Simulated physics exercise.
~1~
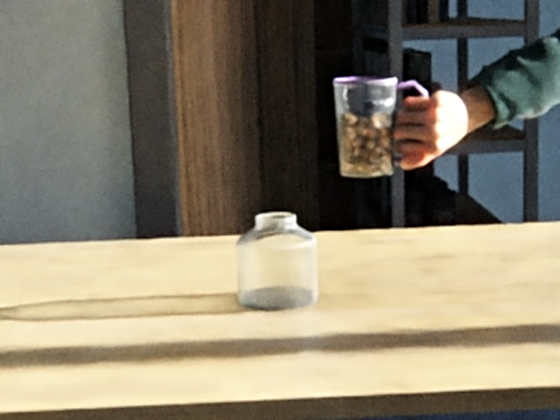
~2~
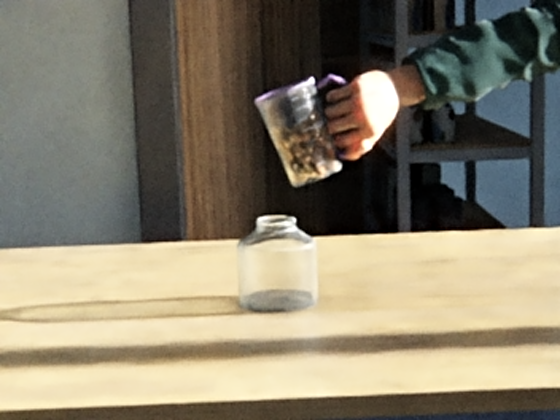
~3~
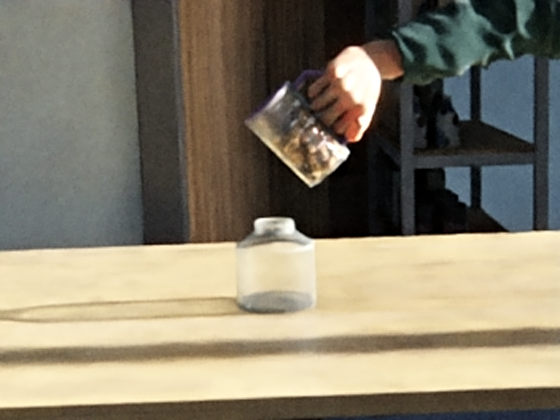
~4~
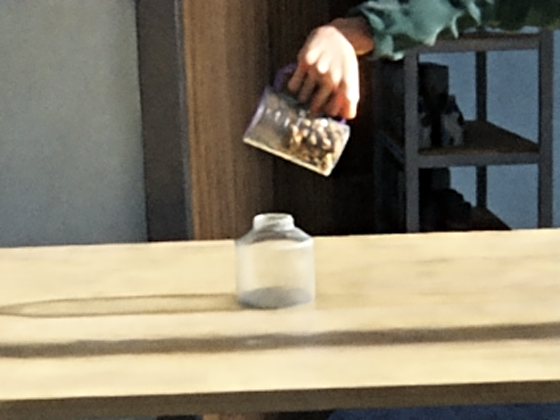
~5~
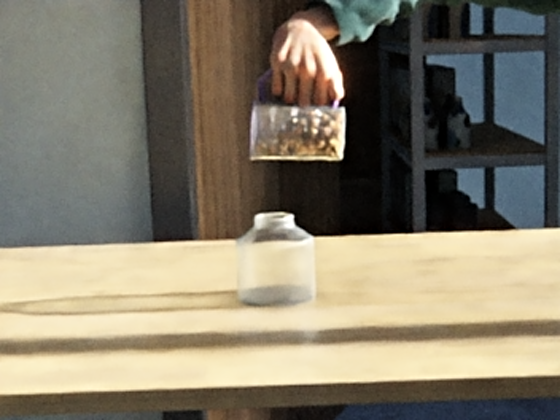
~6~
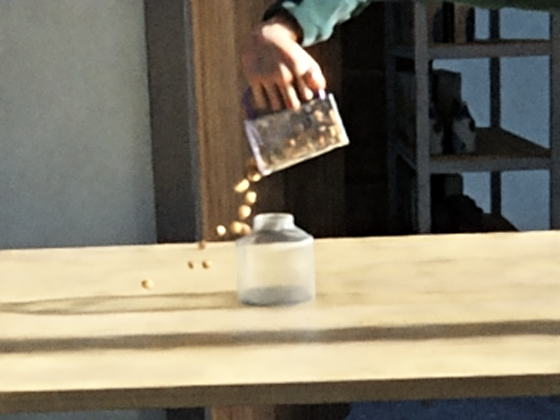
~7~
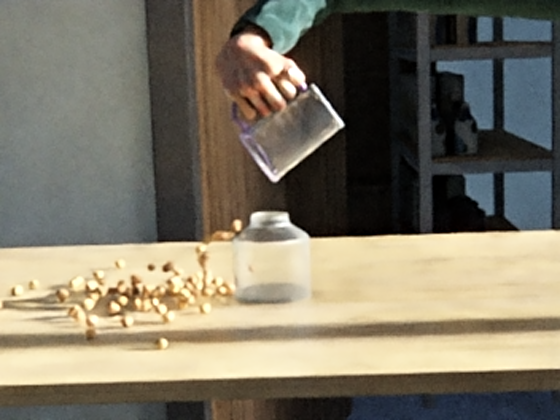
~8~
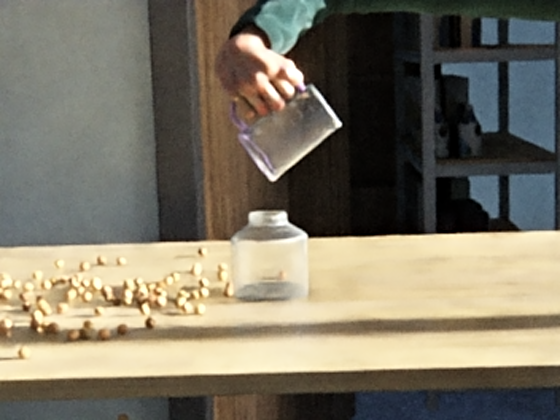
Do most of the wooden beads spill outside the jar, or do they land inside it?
They spill outside the jar, scattering over the table to its left. Hardly any end up in the jar or stay in the cup.
